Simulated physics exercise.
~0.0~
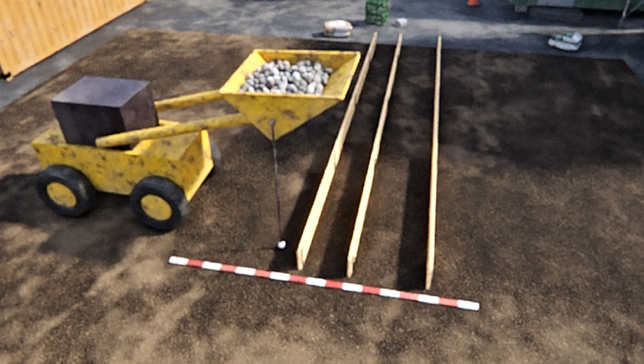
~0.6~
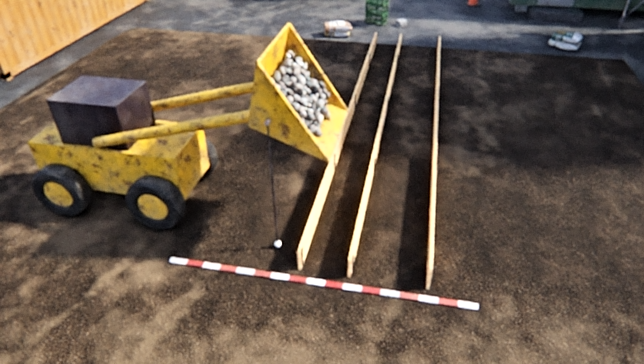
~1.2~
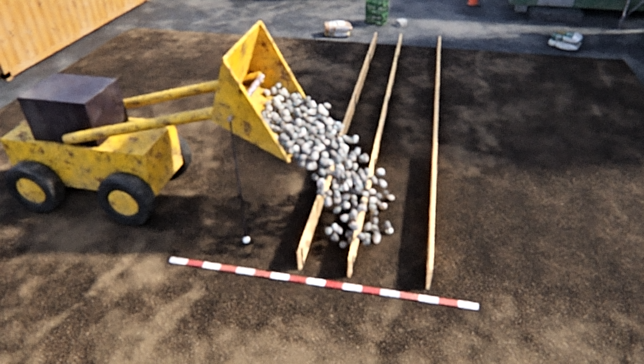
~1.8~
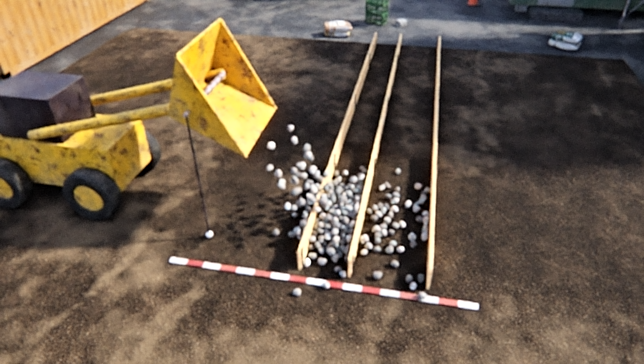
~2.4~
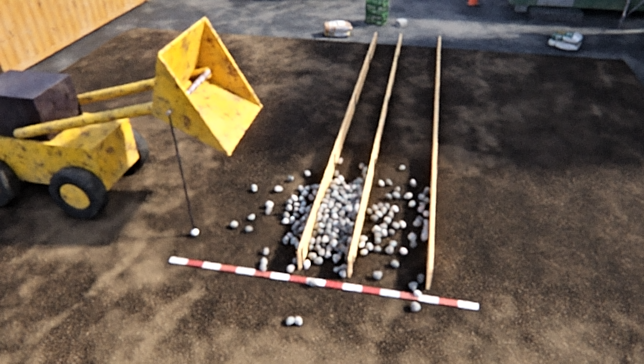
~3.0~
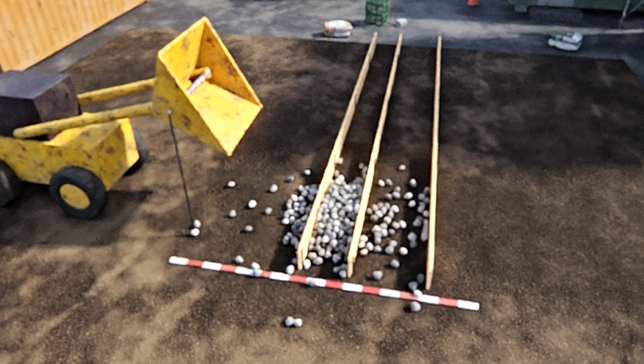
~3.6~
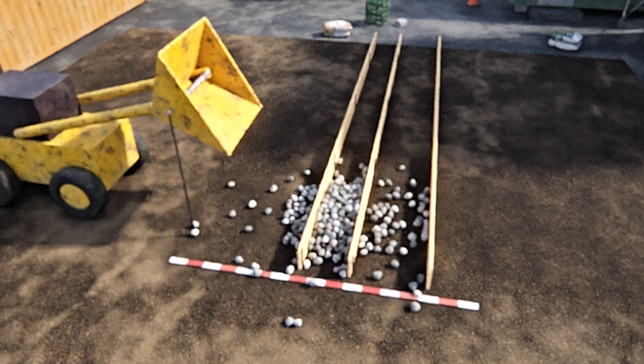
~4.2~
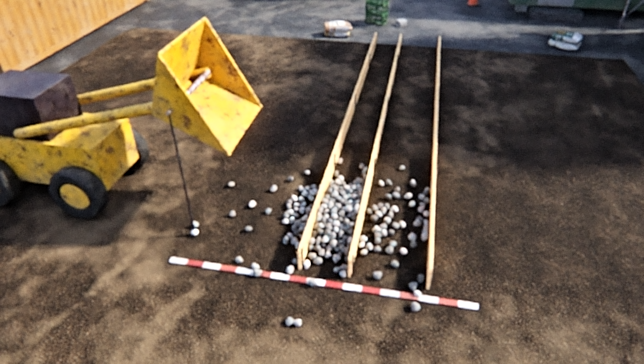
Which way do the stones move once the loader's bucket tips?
The stones move down, pouring out of the bucket onto the ground around the planks.
